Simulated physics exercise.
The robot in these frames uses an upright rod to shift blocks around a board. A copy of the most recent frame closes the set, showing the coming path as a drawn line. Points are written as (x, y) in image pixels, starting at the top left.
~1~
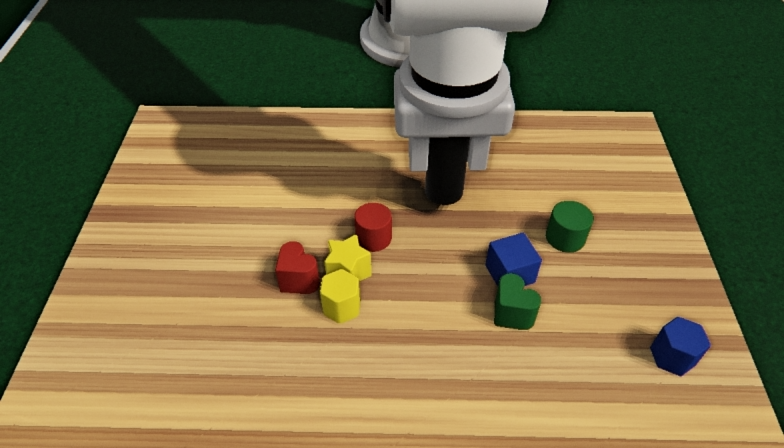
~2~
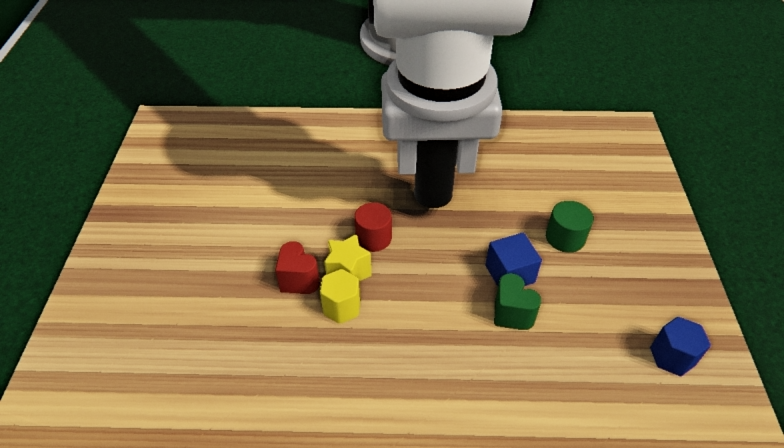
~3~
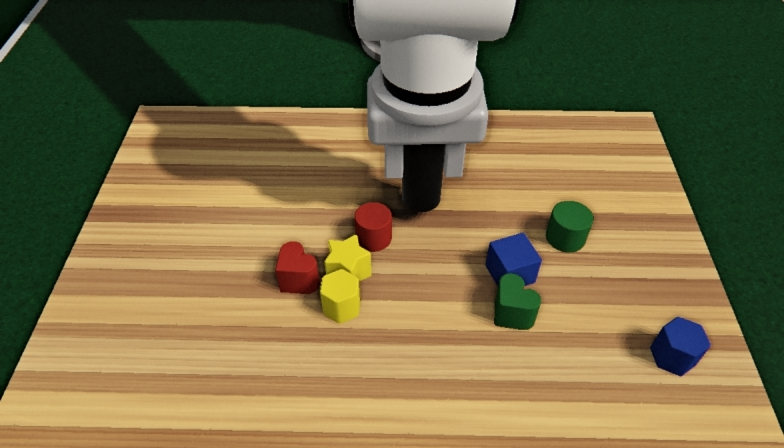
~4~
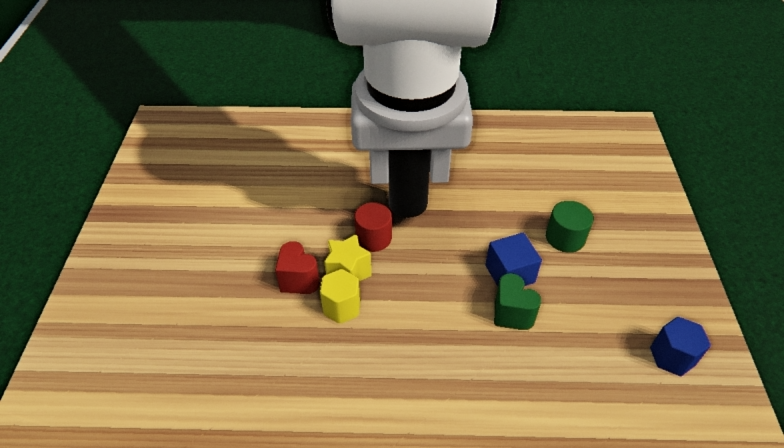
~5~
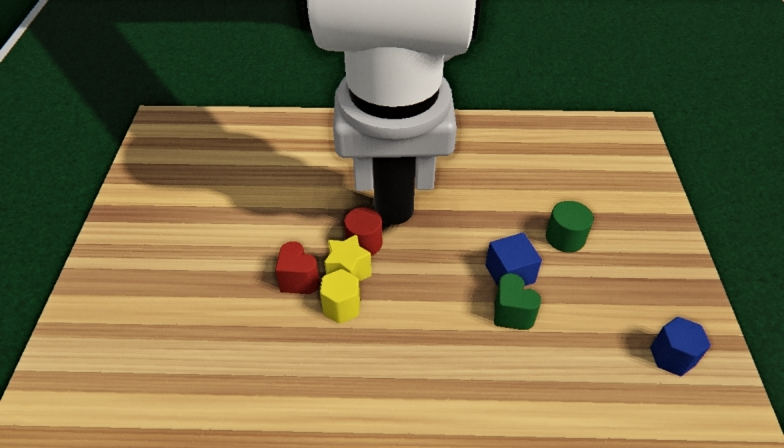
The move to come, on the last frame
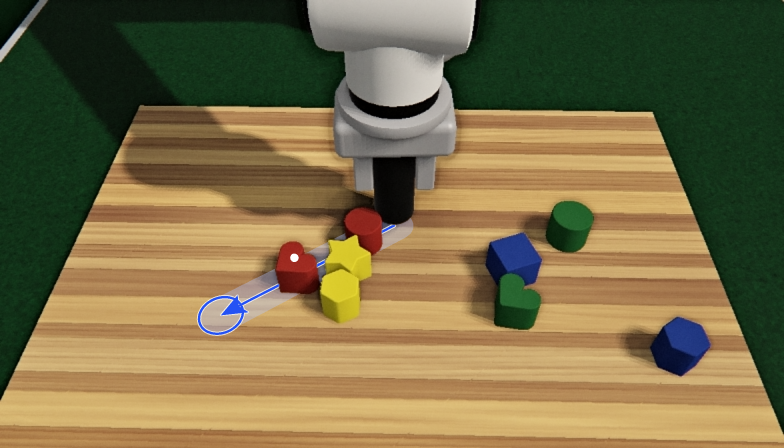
A robot arm's upright black rod moves left and slightly toward the viewer across a striped wooden board, then nudges the red circular block slightly left beside the yellow star, while the other red, yellow, blue and green blocks stay still.
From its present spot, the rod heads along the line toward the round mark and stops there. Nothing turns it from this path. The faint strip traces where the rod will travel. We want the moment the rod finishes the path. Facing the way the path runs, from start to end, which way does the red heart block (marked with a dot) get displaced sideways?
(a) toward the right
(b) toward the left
Option b.
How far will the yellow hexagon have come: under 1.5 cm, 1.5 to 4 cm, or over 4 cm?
That block covers short of 1.5 cm.
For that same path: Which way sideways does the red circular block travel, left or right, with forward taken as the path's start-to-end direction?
Gets pushed right.
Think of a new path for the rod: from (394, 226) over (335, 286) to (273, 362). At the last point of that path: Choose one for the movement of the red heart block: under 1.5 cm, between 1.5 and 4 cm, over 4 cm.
Over 4 cm.
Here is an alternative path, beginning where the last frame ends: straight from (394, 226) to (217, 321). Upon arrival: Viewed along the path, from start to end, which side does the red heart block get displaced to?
It moves off to the left.
Drawn move, in a line from (394, 226) to (221, 315); the dot is on the red heart block.
What follows on the original path. One third of the way, rod (338, 239); red heart block (280, 267), turned 25° clockwise; yellow hexagon (342, 290); yellow star-shaped block (318, 262), turned 90° anticlockwise; red circular block (297, 235).
Two thirds of the way, rod (280, 268); red heart block (249, 293), turned 60° clockwise; yellow hexagon (342, 292), turned 15° anticlockwise; yellow star-shaped block (292, 289); red circular block (246, 244).
At the end, rod (216, 301); red heart block (209, 333), turned 10° anticlockwise; yellow hexagon (342, 292), turned 15° anticlockwise; yellow star-shaped block (288, 292), turned 175° anticlockwise; red circular block (237, 245).
